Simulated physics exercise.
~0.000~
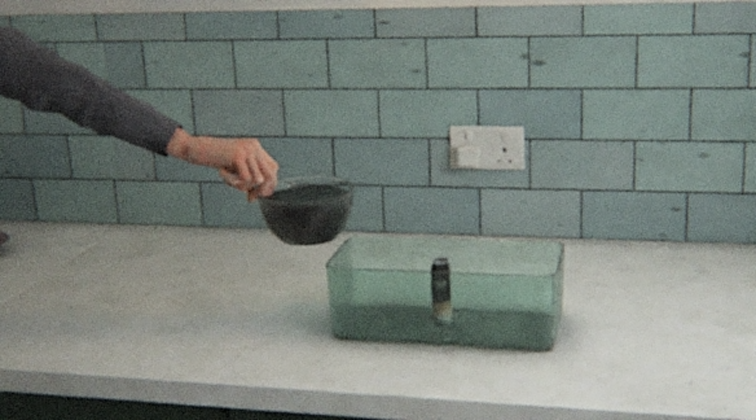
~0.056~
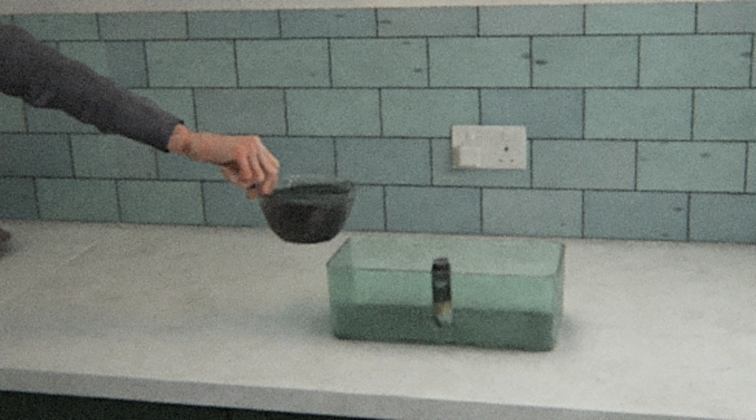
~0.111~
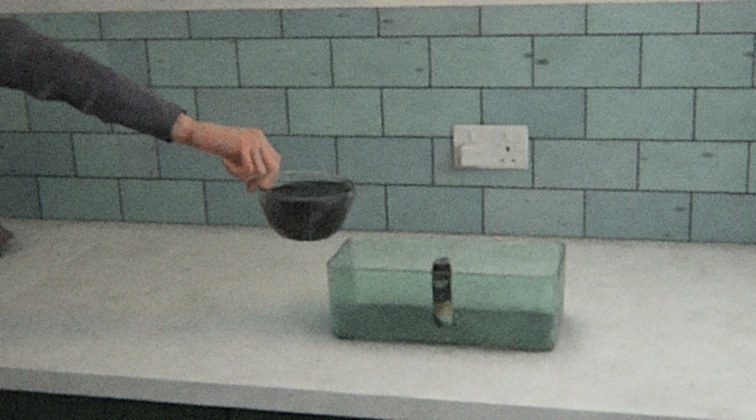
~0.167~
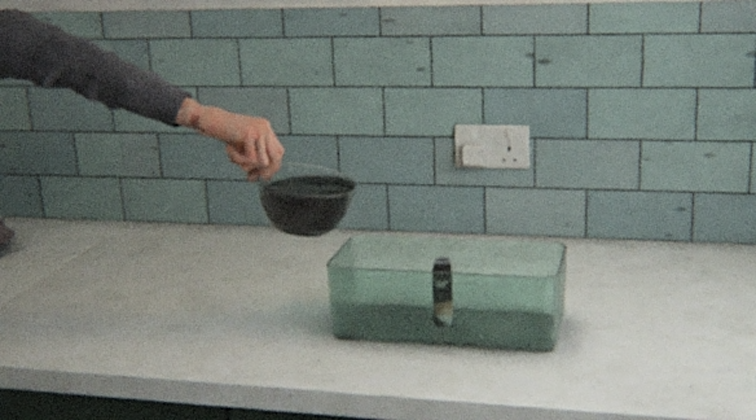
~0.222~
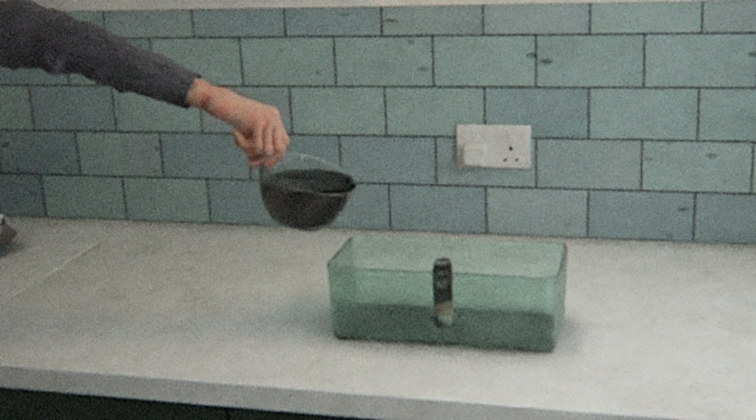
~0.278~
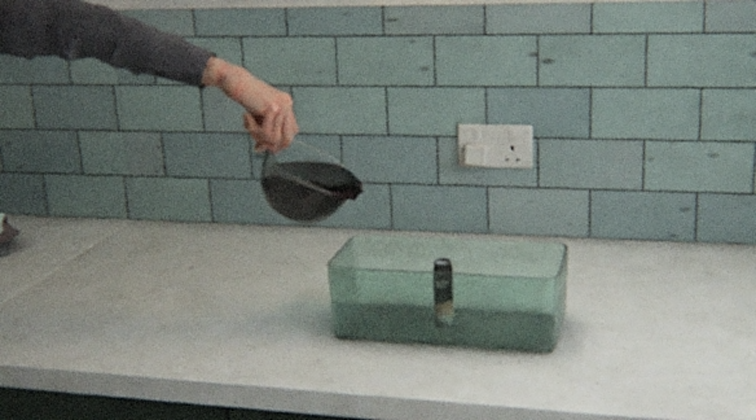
A hand at the end of a grey-sleeved arm, reaching in from the left, holds a clear round bowl of dark liquid and steadily tilts it rightward, its left side rising. Below and to the right, a pale green, see-through long basin stands still on the whitish worktop, a small dark tin upright in it. Blue-green tiles and a white socket line the wall behind, seen from the front and slightly above.
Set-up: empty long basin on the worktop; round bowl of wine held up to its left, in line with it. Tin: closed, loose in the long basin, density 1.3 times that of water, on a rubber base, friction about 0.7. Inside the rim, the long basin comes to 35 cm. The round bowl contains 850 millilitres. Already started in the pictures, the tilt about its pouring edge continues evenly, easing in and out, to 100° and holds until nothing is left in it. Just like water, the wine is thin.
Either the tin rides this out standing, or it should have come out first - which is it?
Looks to me like it can't hold out.
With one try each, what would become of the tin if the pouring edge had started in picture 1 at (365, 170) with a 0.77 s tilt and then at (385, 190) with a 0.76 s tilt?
Run one: It does not tip. Run two: It does not tip.
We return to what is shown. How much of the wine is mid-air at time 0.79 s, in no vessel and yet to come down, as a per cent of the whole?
Estimate: Around 10 per cent.
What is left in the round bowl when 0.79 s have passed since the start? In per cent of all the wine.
1 %.
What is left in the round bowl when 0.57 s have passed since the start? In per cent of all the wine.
Still held: Roughly 34 % of the total.
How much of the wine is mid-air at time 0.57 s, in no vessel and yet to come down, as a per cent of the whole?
Roughly 46 percent.
After 0.57 s the tilt is 86° and 34 per cent is still to pour; the tin stands where it began.
After 0.79 s the tilt is 100° and 1 per cent is still to pour; the tin leans 25°.
After 1.01 s the tilt is 100° and 0 per cent is still to pour; the tin lies on its side.
After 1.26 s the tilt is 100° and 0 per cent is still to pour; the tin lies on its side.
In the end the tin lies on its side.
